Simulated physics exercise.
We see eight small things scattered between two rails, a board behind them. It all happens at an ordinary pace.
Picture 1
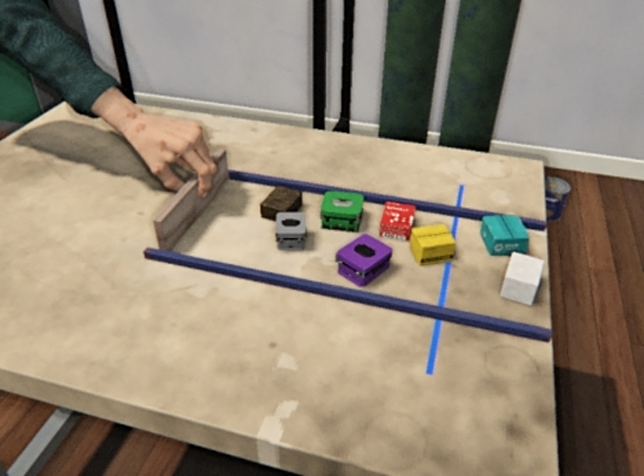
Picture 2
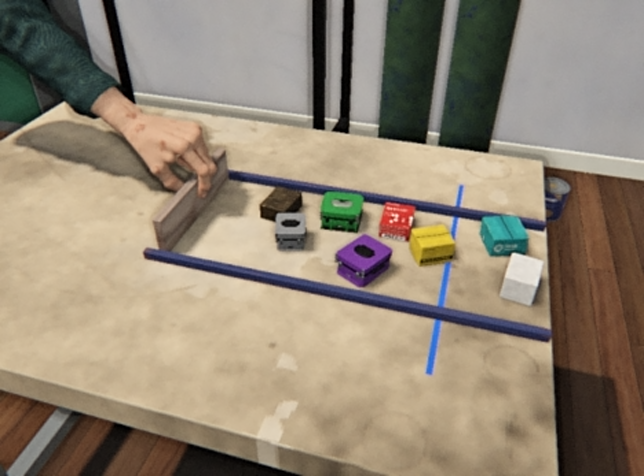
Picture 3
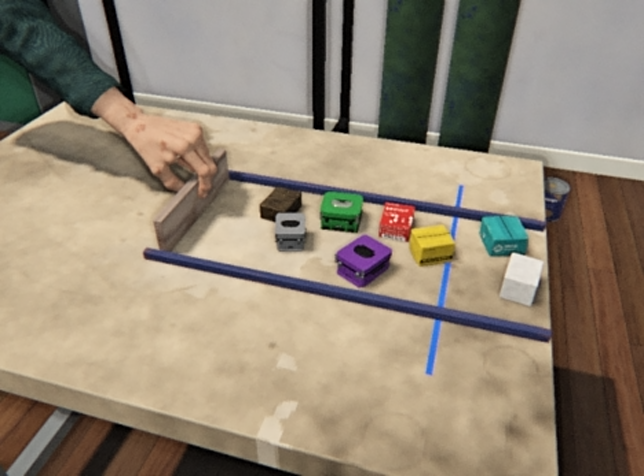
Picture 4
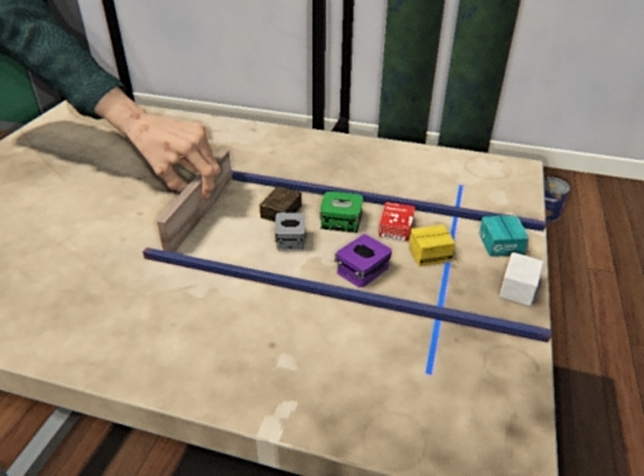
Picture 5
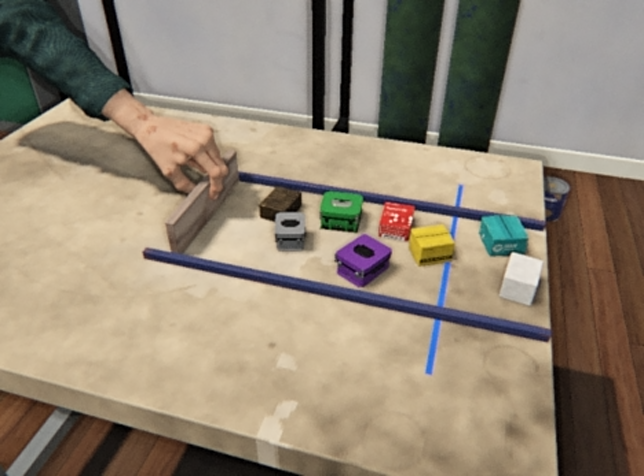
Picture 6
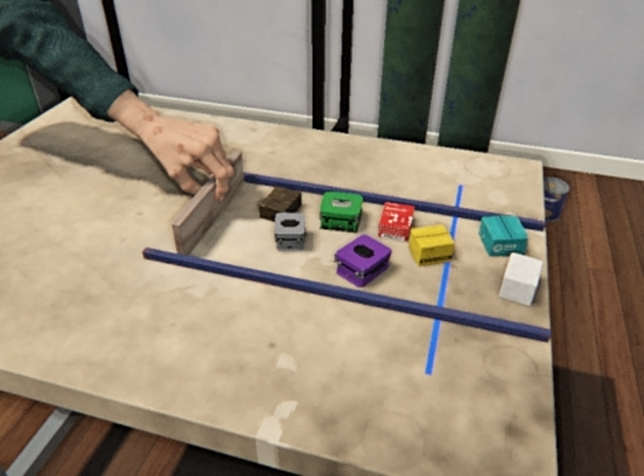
A hand in a dark green sleeve holds a wooden board upright at the left of a pale, mottled tabletop, seen from above at an angle, with wood flooring beyond its edge. Between two dark blue rails sit brown, gray, green, purple, red and yellow objects, with turquoise and white ones past a blue line. The hand slides the board slightly rightward; the objects and camera stay still.
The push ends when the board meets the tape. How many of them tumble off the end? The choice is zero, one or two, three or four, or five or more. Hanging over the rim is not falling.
The number that fall off is one or two.
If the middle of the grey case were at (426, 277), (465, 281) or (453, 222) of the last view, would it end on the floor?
In that order, it survives; holds on; drops off.
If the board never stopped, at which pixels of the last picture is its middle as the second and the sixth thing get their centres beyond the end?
Near (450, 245) and (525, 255).
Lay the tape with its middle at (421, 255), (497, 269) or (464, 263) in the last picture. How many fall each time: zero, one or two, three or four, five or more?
One after another: One to two; 3 or 4; just one or two.
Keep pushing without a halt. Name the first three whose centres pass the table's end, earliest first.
In order: The turquoise box, then the red box, then the white block.
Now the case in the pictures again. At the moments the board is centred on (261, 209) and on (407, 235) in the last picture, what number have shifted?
First 1, then 7.
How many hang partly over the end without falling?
It comes to 2.
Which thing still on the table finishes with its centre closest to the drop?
Foremost is the red box.
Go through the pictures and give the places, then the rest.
White block (522, 279); turquoise box (504, 235); yellow box (432, 245); board (195, 197); tape (449, 260), in the first picture.
Turquoise box (504, 236); green case (342, 212), in the second picture.
Yellow box (431, 245); board (195, 198), in the third picture.
White block (521, 279); purple case (364, 261), in the fourth picture.
Turquoise box (503, 236); red box (397, 221), in the fifth picture.
White block (521, 279); turquoise box (503, 236); yellow box (431, 245); board (212, 201); tape (448, 260), in the sixth picture.
Soon after, none off yet; white block at rest near (521, 279); turquoise box at rest near (503, 236); yellow box at rest near (431, 245).
After that, none off yet; white block at rest near (521, 279); turquoise box at rest near (503, 236); yellow box at rest near (436, 249).
And then, none off yet; white block at rest near (521, 279); turquoise box displaced about its own width near (544, 247); yellow box displaced about its own width near (461, 256).
In the end, the number that fall off is one or two; gone, turquoise box.
